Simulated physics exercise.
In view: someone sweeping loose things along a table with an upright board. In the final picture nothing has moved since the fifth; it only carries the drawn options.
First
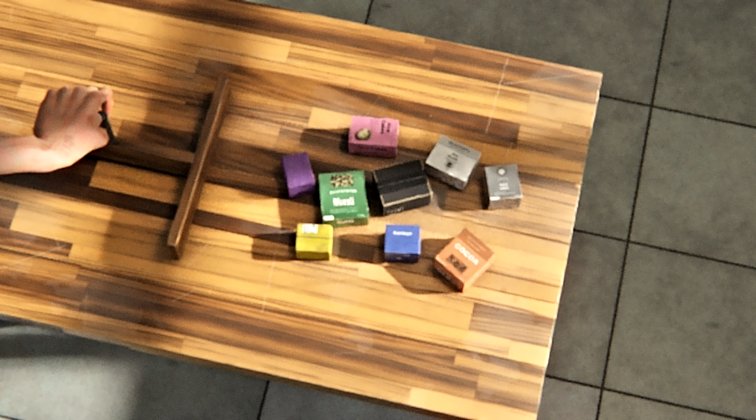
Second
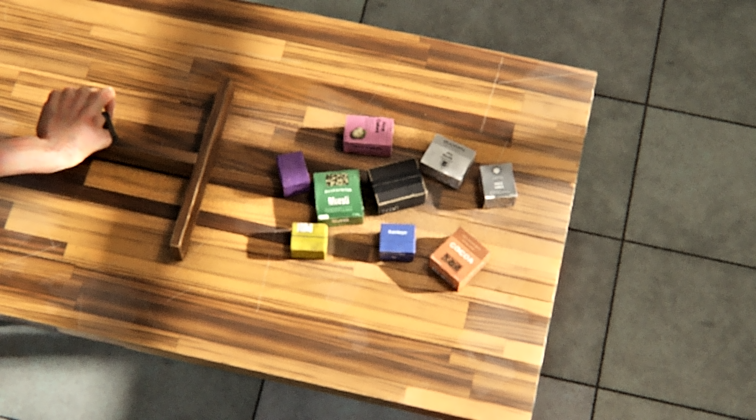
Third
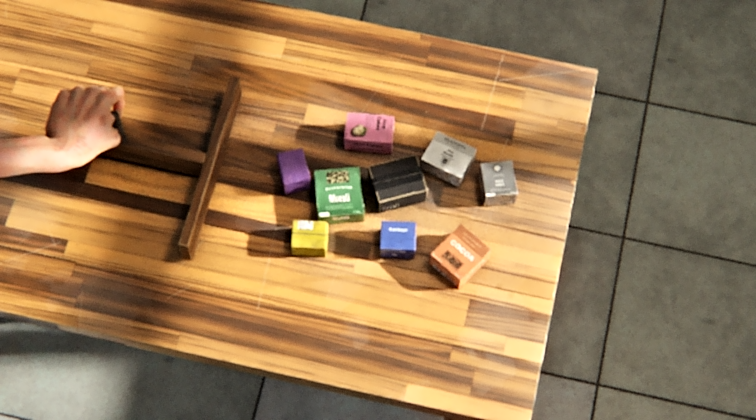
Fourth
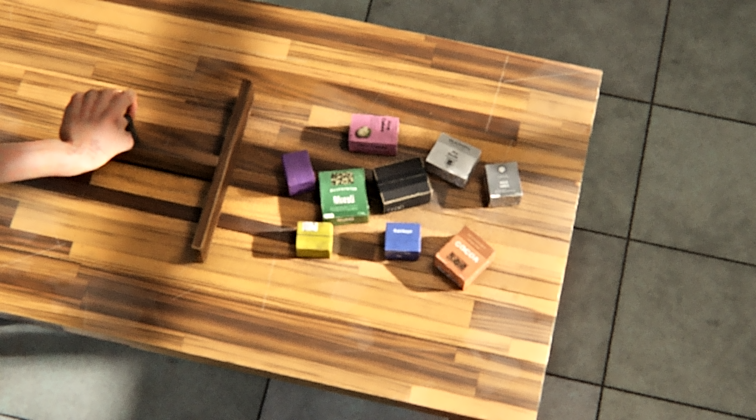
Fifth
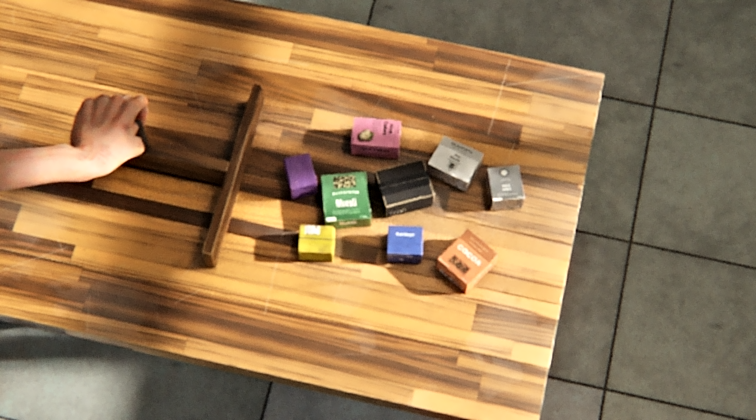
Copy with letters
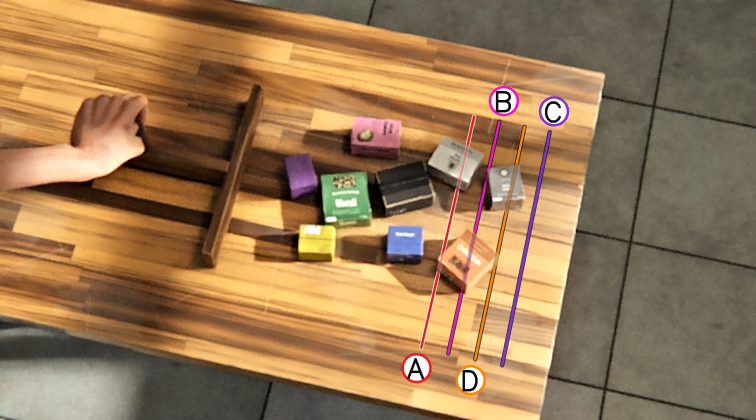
In this clip, a hand at the left moves an upright wooden board slightly to the right across a striped wooden table, toward a cluster of small coloured boxes, which stay in place with a gap still between them.
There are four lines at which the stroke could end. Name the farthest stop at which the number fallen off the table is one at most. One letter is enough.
Line B.
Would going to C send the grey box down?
Yes.
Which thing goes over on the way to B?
The grey box goes over.
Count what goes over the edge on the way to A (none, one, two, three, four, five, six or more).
In all, none.
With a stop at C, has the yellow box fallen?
By then, no.
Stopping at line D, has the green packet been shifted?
Yes.
On the marked copy, A at (449, 228); B at (475, 234); C at (527, 245); D at (501, 239).
Following B. Soon after the start, board (318, 185); white packet (460, 162); yellow box (328, 248).
Later, board (403, 203); grey box (525, 193); orange box (495, 274).
In the end, board (472, 218); grey box over the edge; orange box (543, 296); one fallen.
As for the rest, A is within the limit but short; C drops five; D drops three.
